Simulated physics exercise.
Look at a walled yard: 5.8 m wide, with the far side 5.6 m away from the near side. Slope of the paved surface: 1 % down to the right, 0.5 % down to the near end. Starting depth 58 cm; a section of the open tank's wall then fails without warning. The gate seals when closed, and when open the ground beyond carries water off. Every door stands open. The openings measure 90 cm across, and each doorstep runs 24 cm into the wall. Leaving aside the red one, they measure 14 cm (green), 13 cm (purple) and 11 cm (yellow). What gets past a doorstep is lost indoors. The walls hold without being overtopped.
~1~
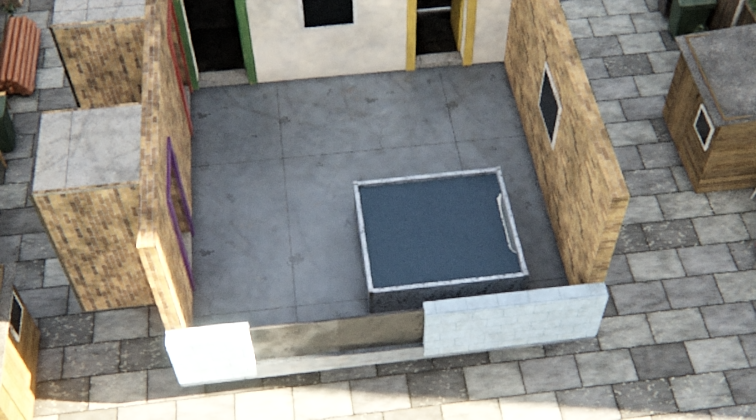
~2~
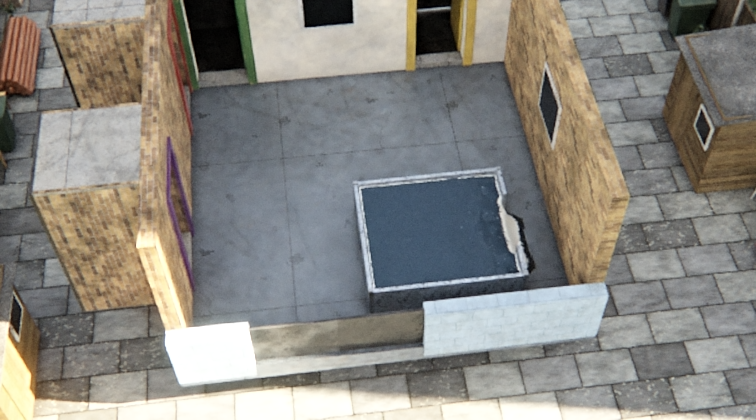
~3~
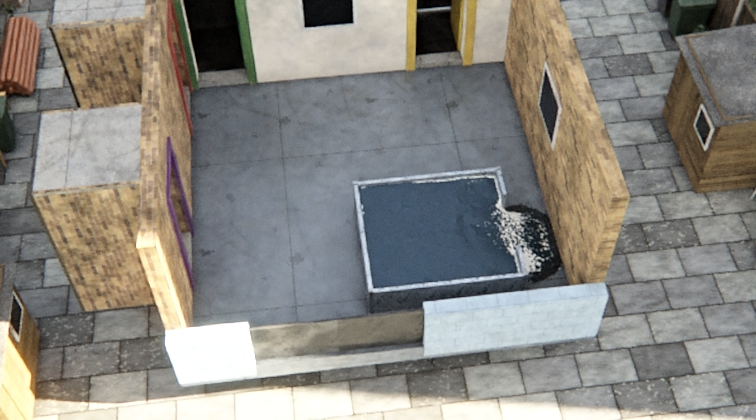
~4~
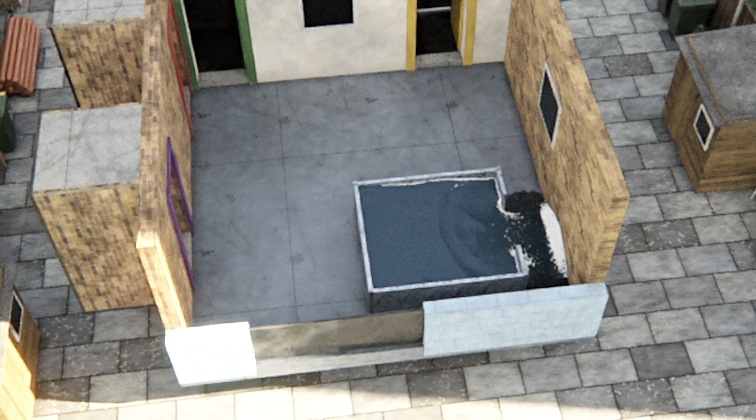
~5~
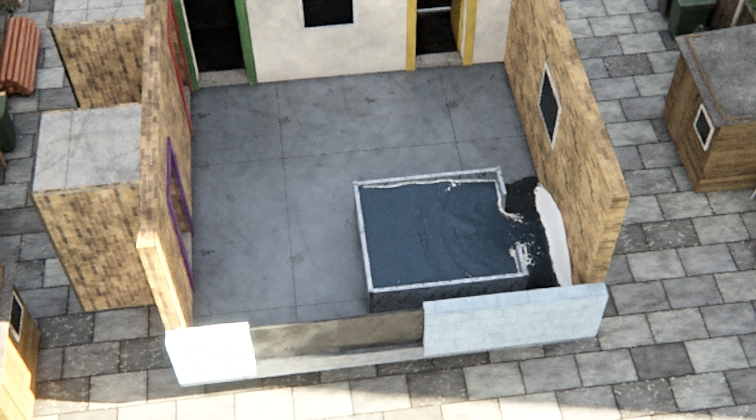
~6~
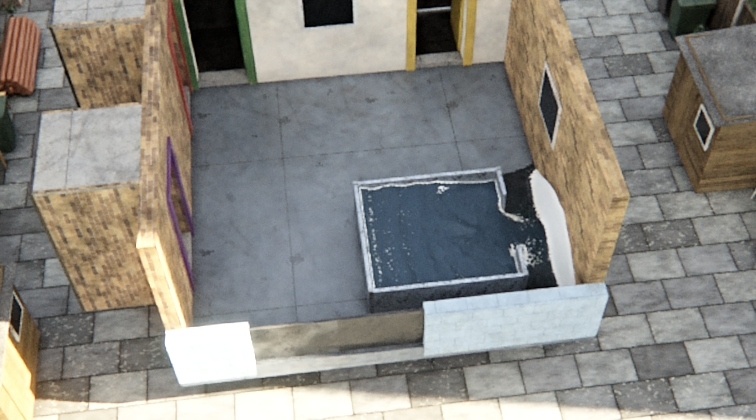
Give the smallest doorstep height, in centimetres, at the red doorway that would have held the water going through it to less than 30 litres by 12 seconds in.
The smallest height is about 7 cm.
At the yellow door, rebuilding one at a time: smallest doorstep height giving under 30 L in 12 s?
Door yellow, min height approx. 12.5 cm.
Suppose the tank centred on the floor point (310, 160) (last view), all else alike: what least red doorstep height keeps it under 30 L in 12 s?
A minimum of about 9.0 cm.
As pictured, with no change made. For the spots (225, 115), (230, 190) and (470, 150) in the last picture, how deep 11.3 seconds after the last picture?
Roughly 5, 6 and 5 cm, in turn.
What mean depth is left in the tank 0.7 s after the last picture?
About 42 centimetres on average.
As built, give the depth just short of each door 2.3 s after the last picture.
Door by door, in centimetres - red 0, green 0, purple 0, yellow 18.
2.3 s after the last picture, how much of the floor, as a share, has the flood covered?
Approximately 45 %.
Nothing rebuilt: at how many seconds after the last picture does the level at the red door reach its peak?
It peaks around 5.5 s.
Then, 0.7 s after the last picture water covers 15 % of the floor, deepest (52 cm) near (577, 316); it has not reached the red door.
Then, 2.3 s after the last picture water covers 45 % of the floor, deepest (36 cm) near (577, 316); it has not reached the red door.
Then, 11.3 s after the last picture water covers 100 % of the floor, deepest (14 cm) near (518, 190); 5 cm at the red door, 0 litres in over its 19 cm doorstep.
At the red door as built, the water peaked near 11 cm, 5.5 s after the last picture.
With a doorstep of 6 cm, 47 litres would have come in within the 12 s; with 8.5 cm, 11 litres. So under 30 litres takes about 7 cm.
